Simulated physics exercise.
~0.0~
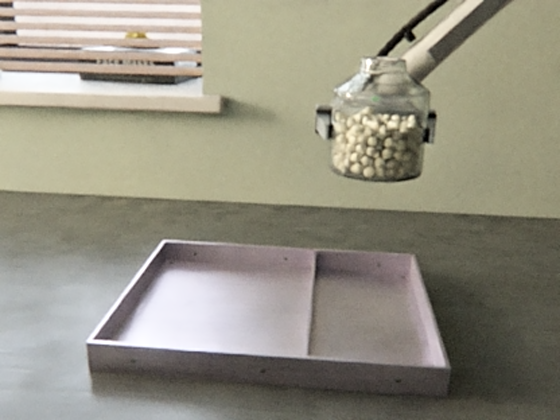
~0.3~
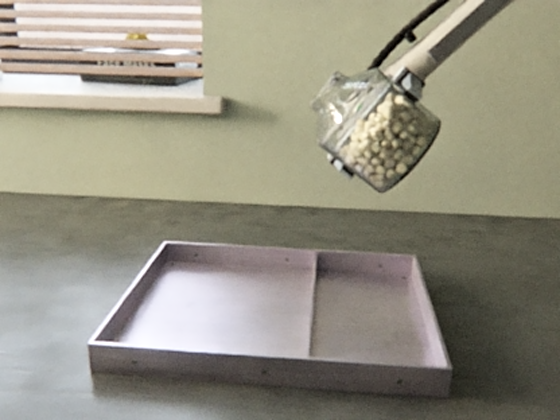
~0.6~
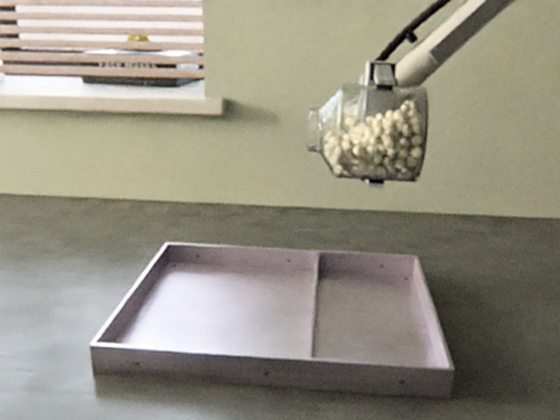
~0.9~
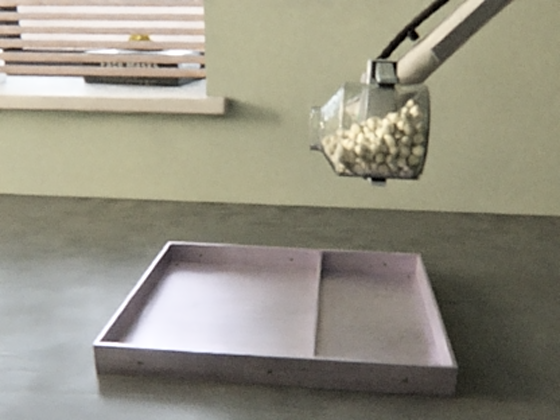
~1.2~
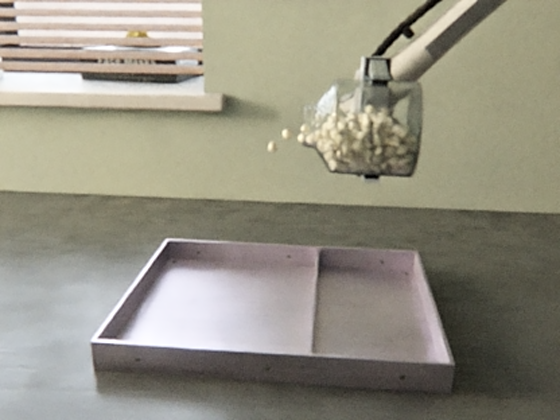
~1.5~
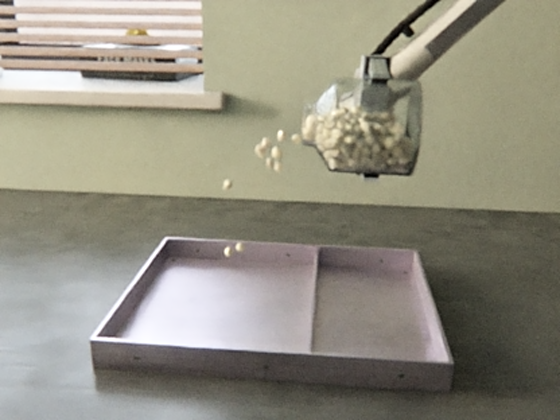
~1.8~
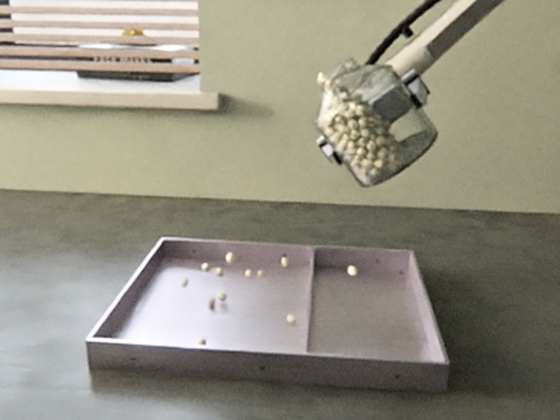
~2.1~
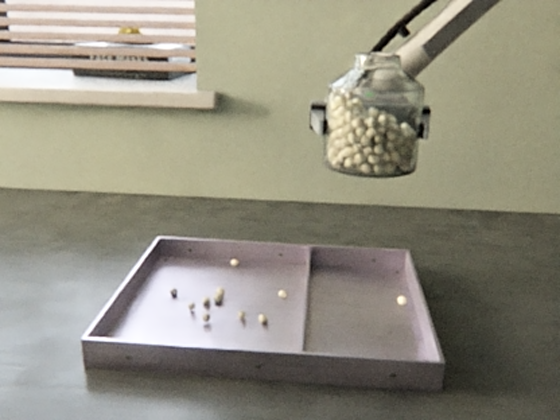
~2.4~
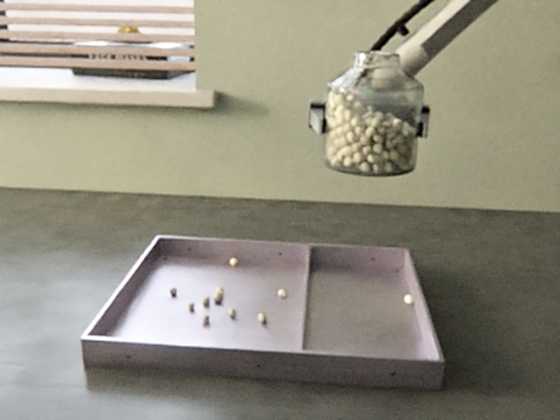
A robotic arm tips a clear jar of pale beads onto its side above a divided, pinkish tray, spilling a few from its mouth, then turns it upright, still mostly full, with a small scatter in the tray's left part and a single bead in the right.
